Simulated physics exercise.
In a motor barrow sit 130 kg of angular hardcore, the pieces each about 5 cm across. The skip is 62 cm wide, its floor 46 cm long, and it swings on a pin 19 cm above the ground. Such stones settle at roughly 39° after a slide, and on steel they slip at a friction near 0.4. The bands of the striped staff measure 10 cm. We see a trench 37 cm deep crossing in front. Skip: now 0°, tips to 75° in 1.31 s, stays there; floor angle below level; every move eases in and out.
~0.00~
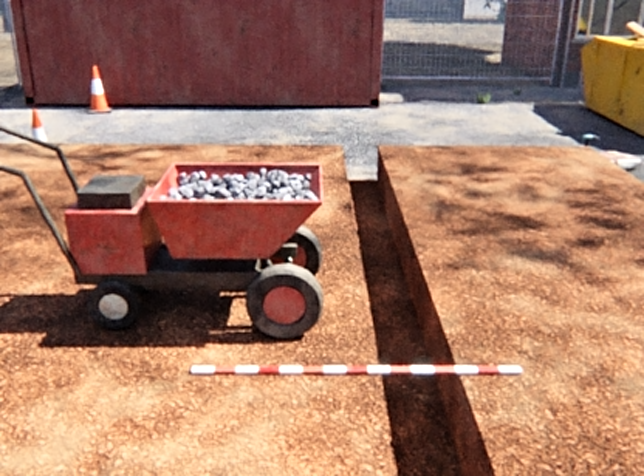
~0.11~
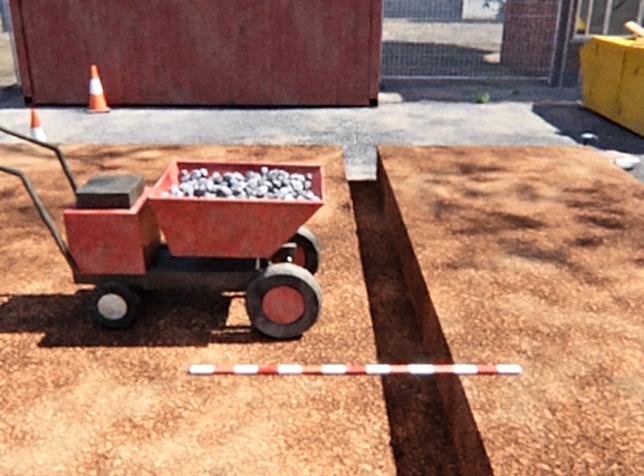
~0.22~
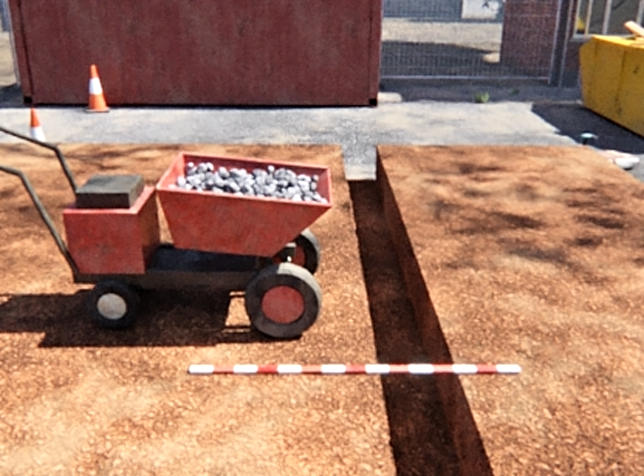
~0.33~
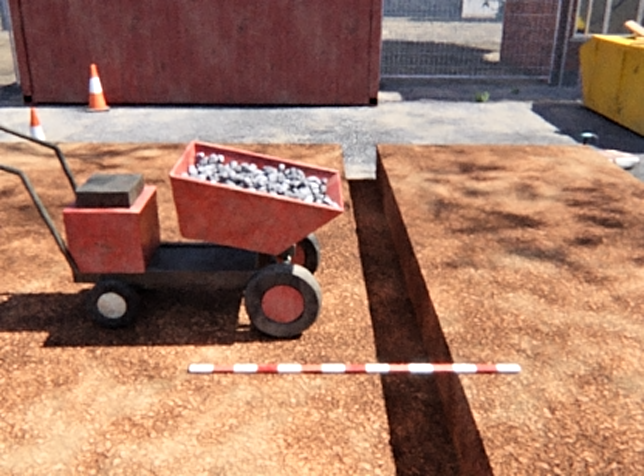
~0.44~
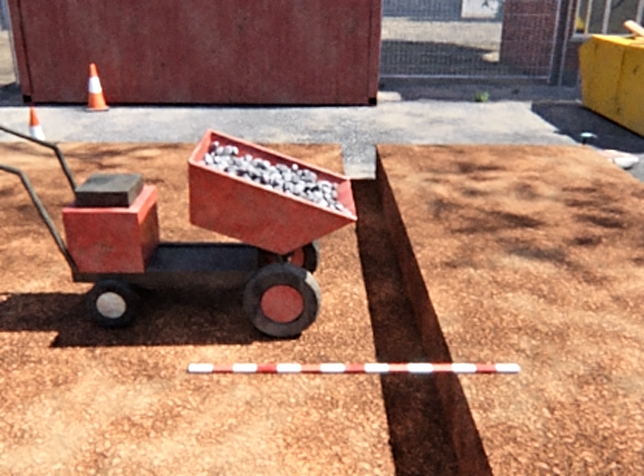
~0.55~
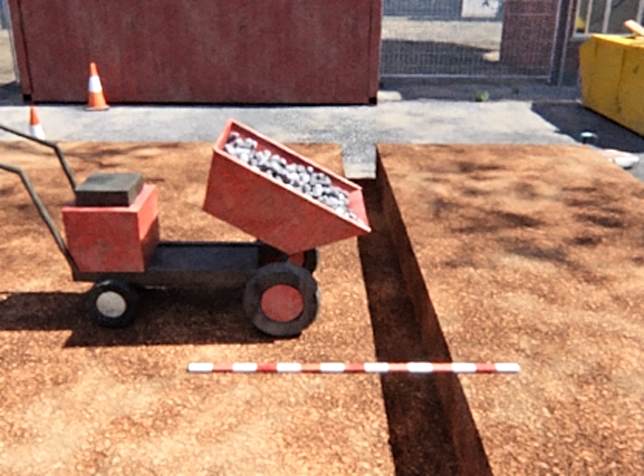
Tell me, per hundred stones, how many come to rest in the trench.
85 per hundred.
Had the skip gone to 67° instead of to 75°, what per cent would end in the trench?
Around 70 per cent would finish in the trench.
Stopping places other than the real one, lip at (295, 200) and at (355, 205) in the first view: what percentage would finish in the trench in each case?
I'd expect some 100 per cent, then some 35.
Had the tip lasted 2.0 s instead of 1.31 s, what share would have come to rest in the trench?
With that timing, about 90 per cent.
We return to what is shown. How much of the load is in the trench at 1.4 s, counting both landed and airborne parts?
About 30%.
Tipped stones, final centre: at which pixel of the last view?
Their middle lands near (411, 352).
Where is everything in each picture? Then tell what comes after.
Lip at (322, 203), floor tilted 0°, highest stones at (259, 180), in the first picture.
The skip is at 2°, its lip at (324, 203); the top of the load is at (250, 181); the stones move at 0.2 m/s on average, in the second picture.
The skip is at 6°, its lip at (332, 206); the top of the load is at (222, 176); the stones move at 0.4 m/s on average, in the third picture.
The skip is at 12°, its lip at (343, 211); the top of the load is at (210, 166); the stones move at 0.6 m/s on average, in the fourth picture.
Lip at (356, 220), floor tilted 20°, highest stones at (222, 156); the stones move at 0.7 m/s on average, in the fifth picture.
The skip is at 29°, its lip at (369, 231); the top of the load is at (238, 147); the stones move at 0.7 m/s on average, in the sixth picture.
After 1.0 s the floor is at 63°; 100 % in the skip; the foremost stones are at (398, 258).
After 1.4 s the floor is at 75°; 65 % in the skip, 30 % in the trench, 6 % past the trench; the foremost stones are at (474, 318).
After 1.8 s the floor is at 75°; 27 % in the skip, 58 % in the trench, 15 % past the trench; the foremost stones are at (524, 310).
After 3.7 s the floor is at 75°; 0 % in the skip, 85 % in the trench, 15 % past the trench; the foremost stones are at (532, 311).
